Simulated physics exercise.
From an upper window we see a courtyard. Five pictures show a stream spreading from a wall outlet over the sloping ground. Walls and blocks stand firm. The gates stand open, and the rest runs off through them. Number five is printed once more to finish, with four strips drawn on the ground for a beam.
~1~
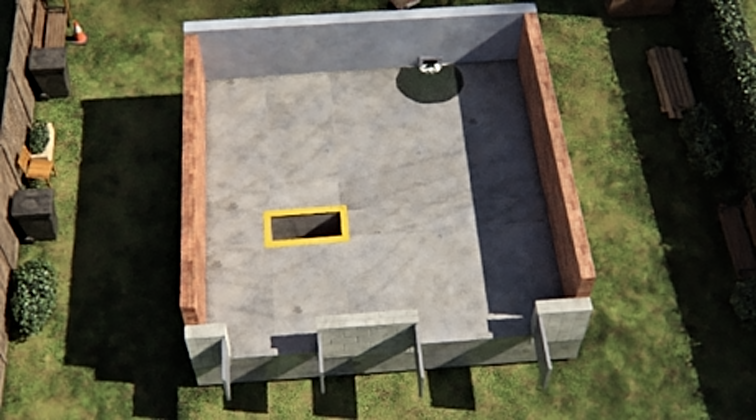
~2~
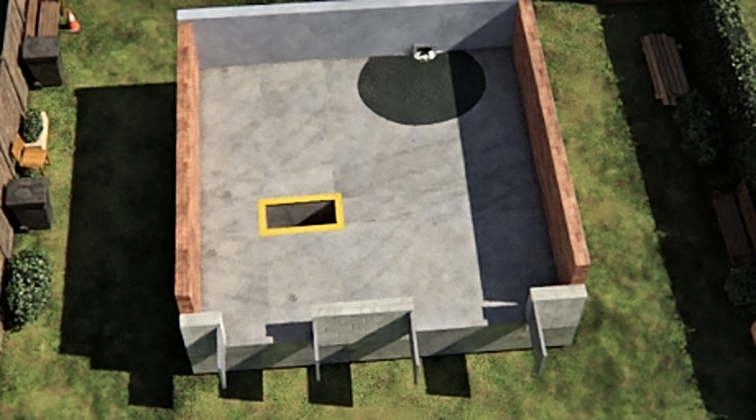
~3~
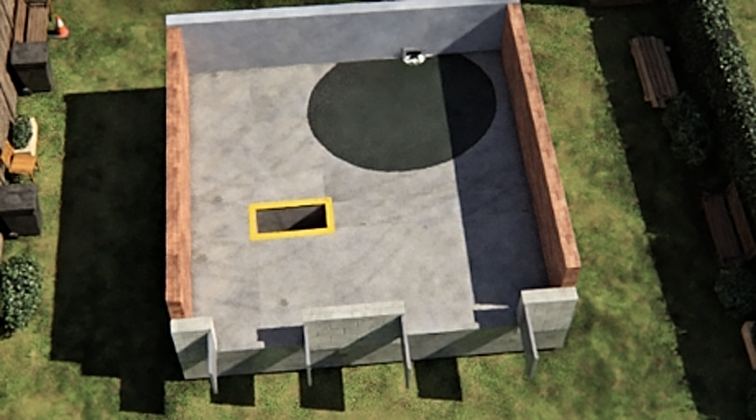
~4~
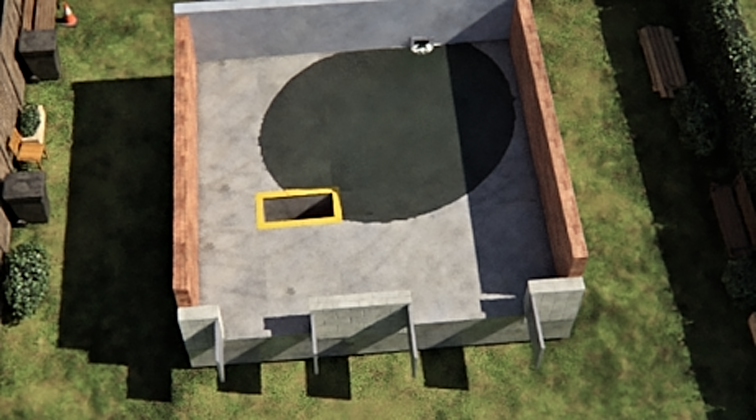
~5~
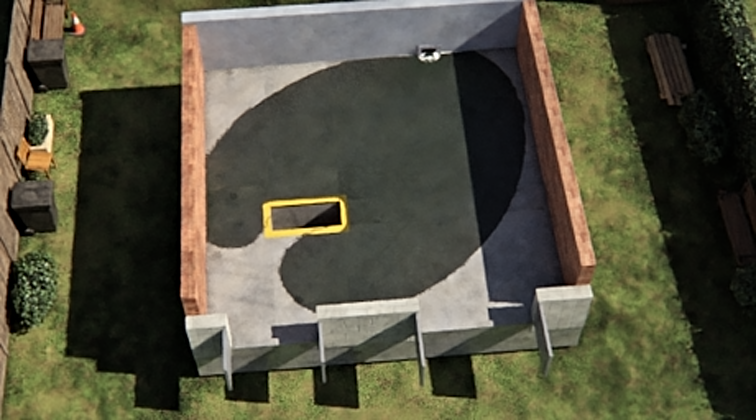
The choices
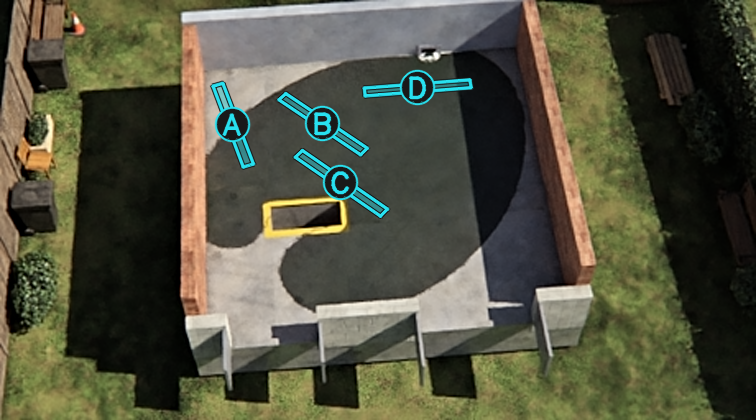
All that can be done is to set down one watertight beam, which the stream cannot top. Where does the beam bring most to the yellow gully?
A is best.
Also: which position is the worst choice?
Position C.
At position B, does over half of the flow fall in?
No.
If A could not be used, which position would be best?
Here it is position B.
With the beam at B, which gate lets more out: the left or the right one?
The left gate.
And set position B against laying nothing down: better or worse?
It is worse.
On the marked copy, A from (217, 84) to (248, 165); B from (282, 96) to (363, 151); C from (298, 153) to (383, 212); D from (364, 91) to (470, 83).
Choosing A, about 36 % of the stream runs into the yellow gully, about 63 % out by the gates.
Choosing B, about 22 % of the stream runs into the yellow gully, about 78 % out by the gates.
Choosing C, next to none of the stream runs into the yellow gully, about 99 % out by the gates.
Choosing D, about 11 % of the stream runs into the yellow gully, about 89 % out by the gates.
